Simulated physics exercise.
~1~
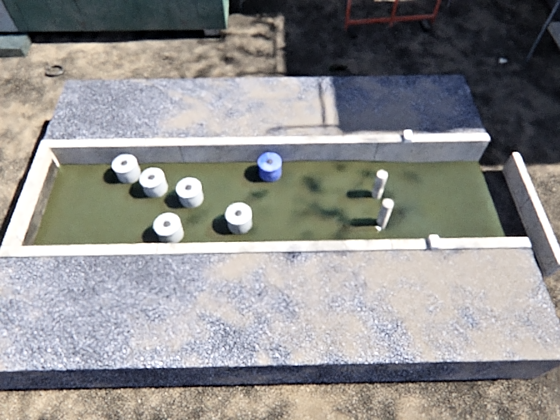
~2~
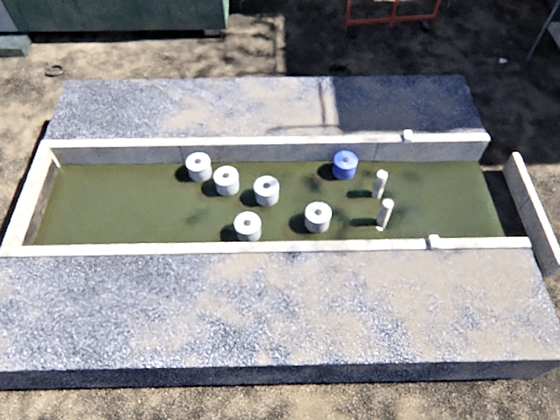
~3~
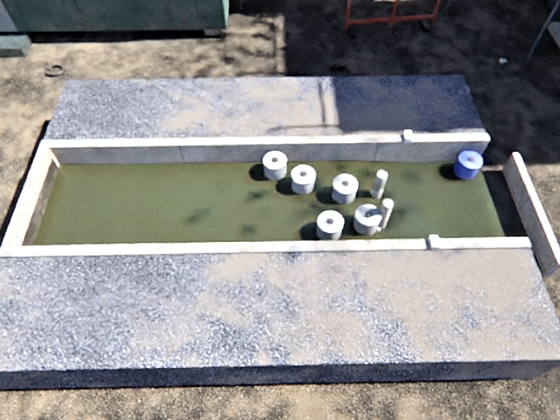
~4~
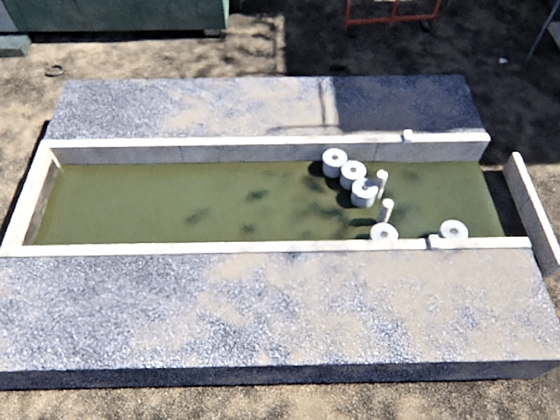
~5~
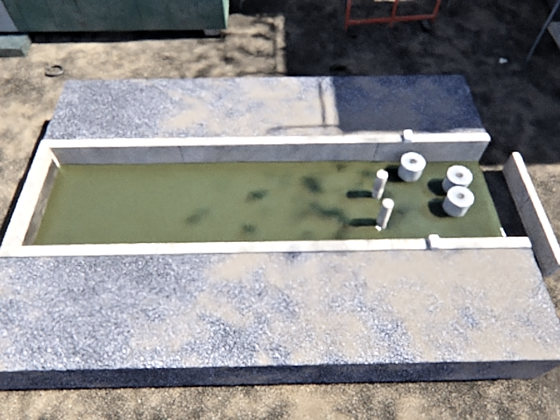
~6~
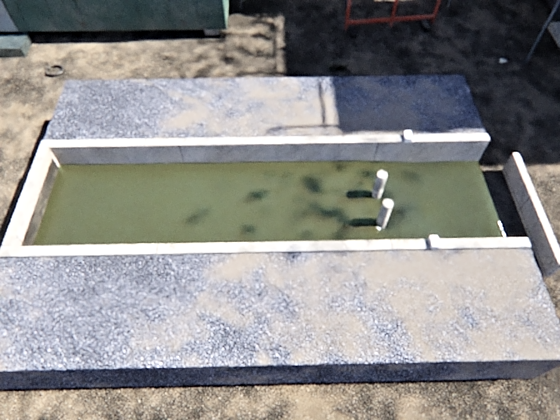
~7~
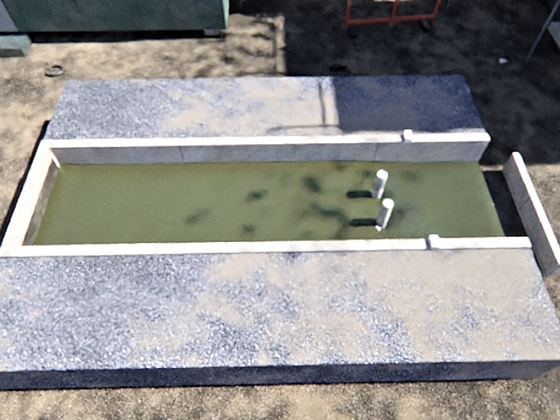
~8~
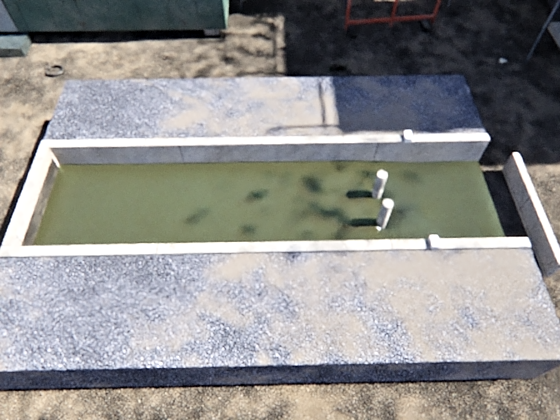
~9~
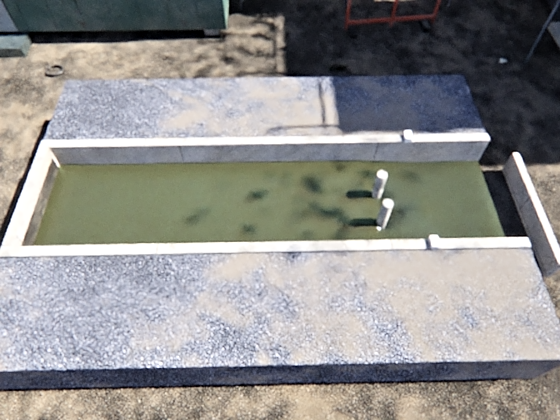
Five whitish tubs and a blue one drifted right along a shallow channel of greenish water, the blue one leading and the pale ones bunching around two upright posts, until all had gone out at the right end, leaving only the posts standing.
